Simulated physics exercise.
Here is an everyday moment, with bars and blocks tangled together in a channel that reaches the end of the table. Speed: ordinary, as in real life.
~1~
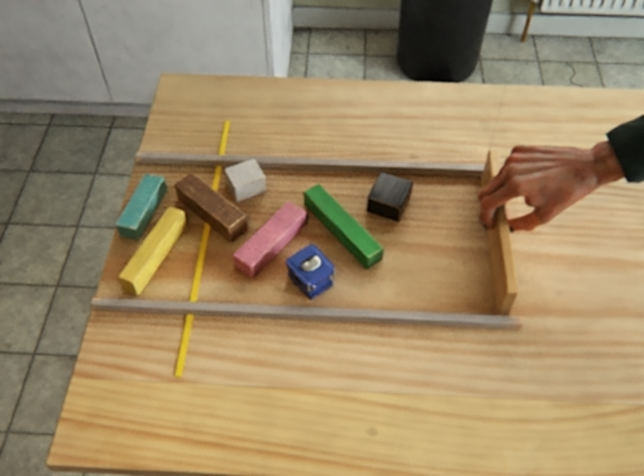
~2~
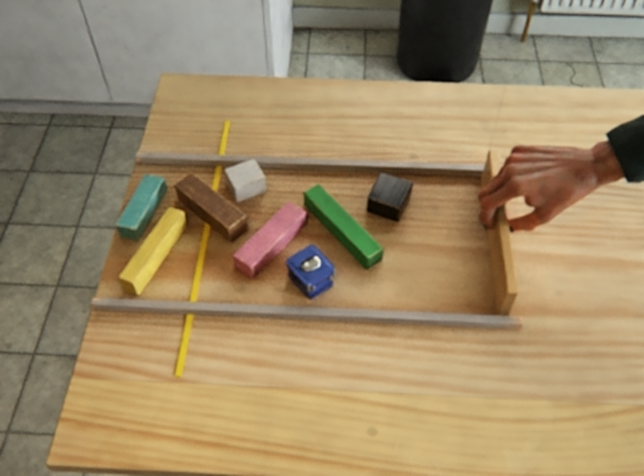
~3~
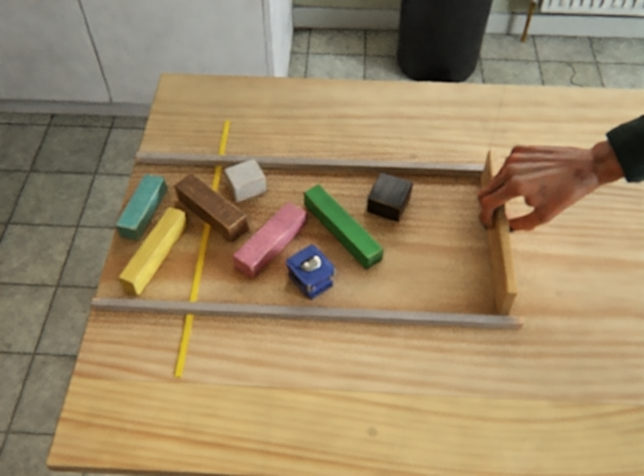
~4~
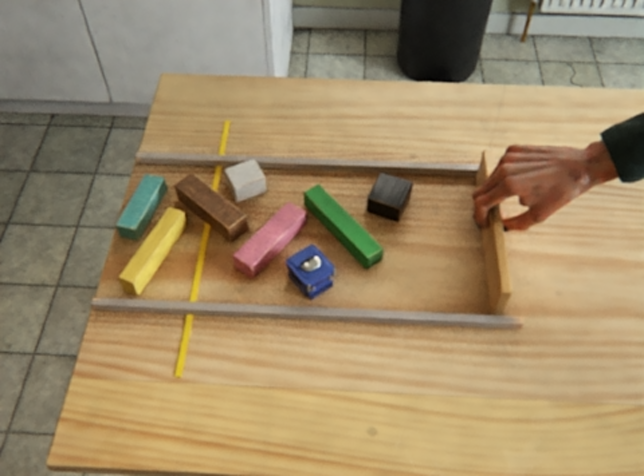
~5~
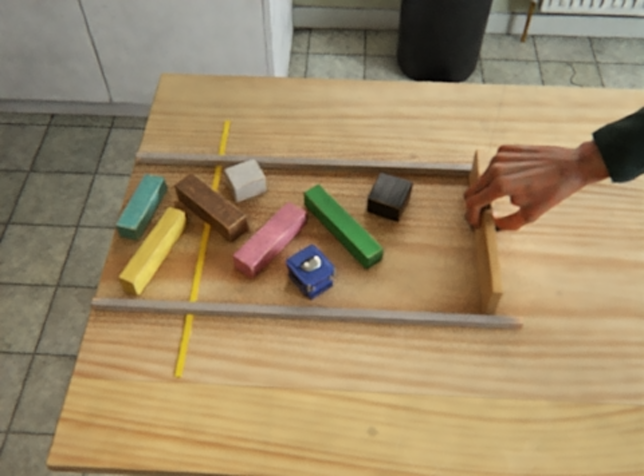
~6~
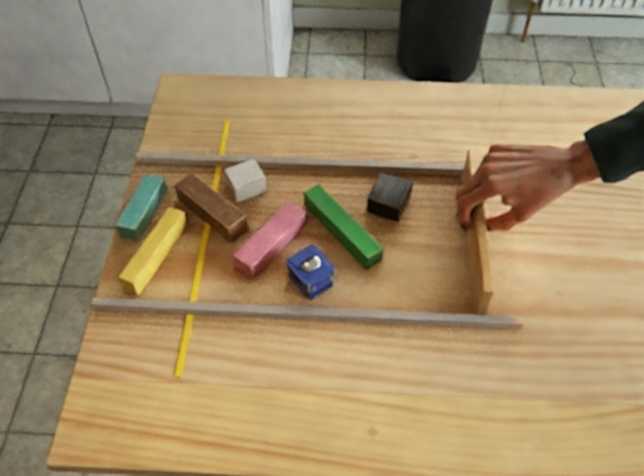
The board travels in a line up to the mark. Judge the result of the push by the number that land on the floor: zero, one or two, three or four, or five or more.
The number that land on the floor is one or two.
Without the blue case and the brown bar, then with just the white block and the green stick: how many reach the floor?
Result: 0 in the first case, with 0 in the second.
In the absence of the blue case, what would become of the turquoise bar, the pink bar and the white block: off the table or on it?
Result - turquoise bar: Gone; pink bar: Up; white block: Up.
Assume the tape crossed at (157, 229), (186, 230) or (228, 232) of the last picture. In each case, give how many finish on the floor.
In order: 5, 3 and 0.
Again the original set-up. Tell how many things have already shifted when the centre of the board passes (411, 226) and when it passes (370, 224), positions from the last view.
By the first moment it's 1, by the second it's 2.
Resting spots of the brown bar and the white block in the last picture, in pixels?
Listed in order, first is (138, 192) and the other is (167, 170).
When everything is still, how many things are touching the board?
Number in contact with it: 2.
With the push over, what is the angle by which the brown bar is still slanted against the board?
Angle: Around 20°.
Early on, none off yet; turquoise bar at rest near (142, 207); yellow bar at rest near (154, 250); brown bar at rest near (211, 207).
Finally, the number that fall off is one or two; lost, turquoise bar.
